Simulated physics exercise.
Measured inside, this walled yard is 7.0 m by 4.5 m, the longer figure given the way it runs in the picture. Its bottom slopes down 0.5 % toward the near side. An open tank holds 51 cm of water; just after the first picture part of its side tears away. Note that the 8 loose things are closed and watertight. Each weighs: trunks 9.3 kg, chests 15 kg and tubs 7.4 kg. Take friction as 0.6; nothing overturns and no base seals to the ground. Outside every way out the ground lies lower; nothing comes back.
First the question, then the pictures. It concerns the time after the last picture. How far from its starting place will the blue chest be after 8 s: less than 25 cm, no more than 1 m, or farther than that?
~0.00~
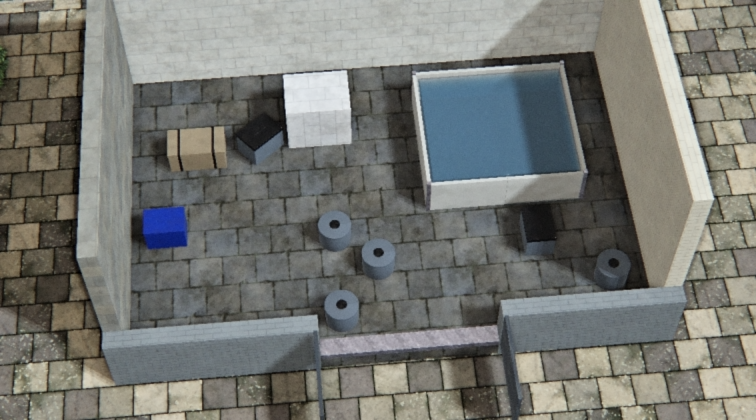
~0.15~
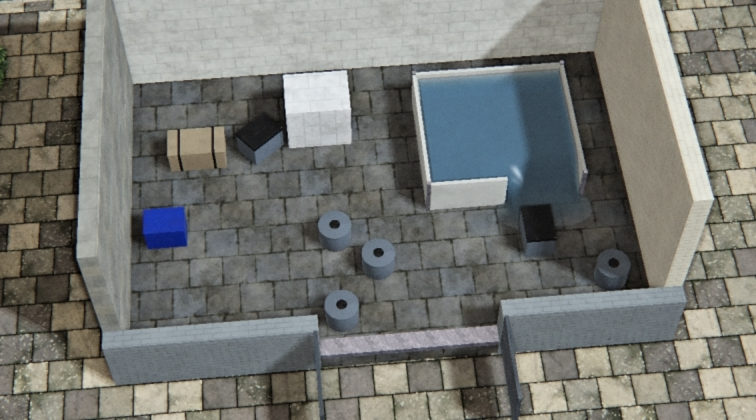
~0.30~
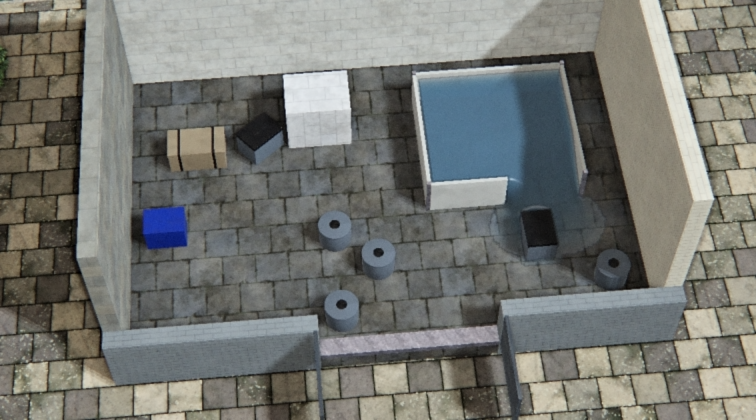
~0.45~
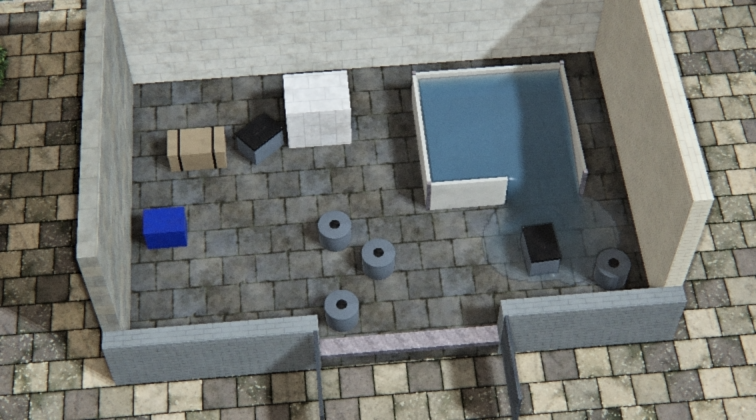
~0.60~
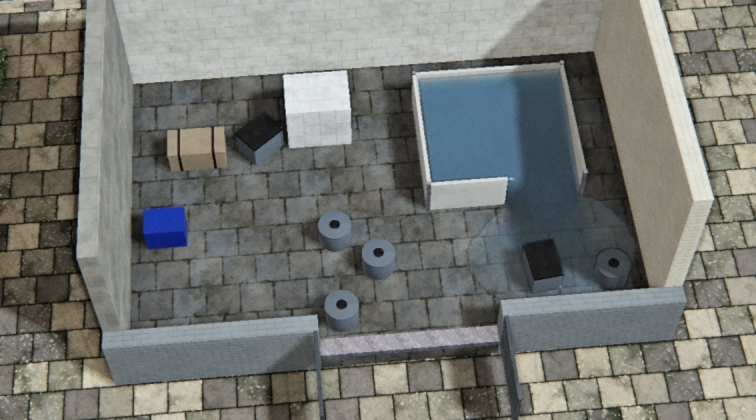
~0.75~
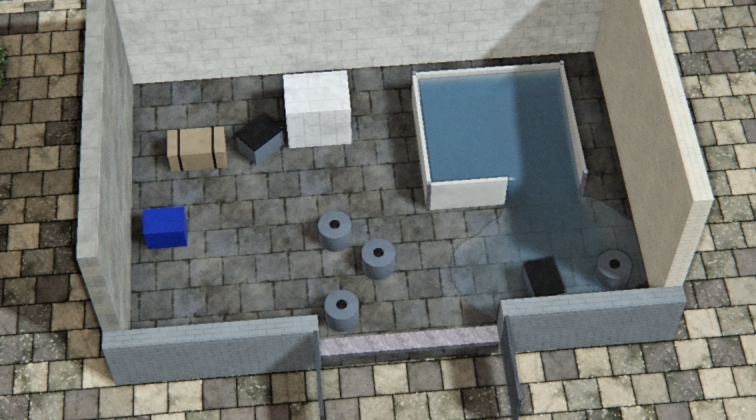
Almost still.
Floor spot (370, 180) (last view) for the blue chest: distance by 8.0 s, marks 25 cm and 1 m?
It stays put.
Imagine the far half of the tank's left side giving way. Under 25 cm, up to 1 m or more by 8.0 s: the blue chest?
After that, the blue chest is washed away.
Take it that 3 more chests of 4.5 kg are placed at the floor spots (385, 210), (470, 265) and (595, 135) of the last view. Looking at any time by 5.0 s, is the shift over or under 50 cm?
Note, same order as listed: Beyond the limit, beyond the limit, beyond the limit.
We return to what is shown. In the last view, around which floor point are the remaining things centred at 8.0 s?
Mean position: Approximately (262, 210).
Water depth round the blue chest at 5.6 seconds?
Roughly 4 cm deep.
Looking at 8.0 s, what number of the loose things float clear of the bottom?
At that instant the tally stands at 4.
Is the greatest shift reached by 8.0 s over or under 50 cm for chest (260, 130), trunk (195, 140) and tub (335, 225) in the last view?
Item by item, they came out below the mark, below the mark and above the mark.
After 1.6 s the blue chest is near (164, 220), 0.0 m from its start, aground; 0 of 8 are out; 2 afloat.
After 3.6 s the blue chest is near (164, 220), 0.0 m from its start, aground; 0 of 8 are out; 1 afloat.
After 5.6 s the blue chest is near (164, 220), 0.0 m from its start, aground; 0 of 8 are out; 1 afloat.
After 8.0 s the blue chest is near (162, 217), 0.1 m from its start, aground; 0 of 8 are out; 4 afloat.
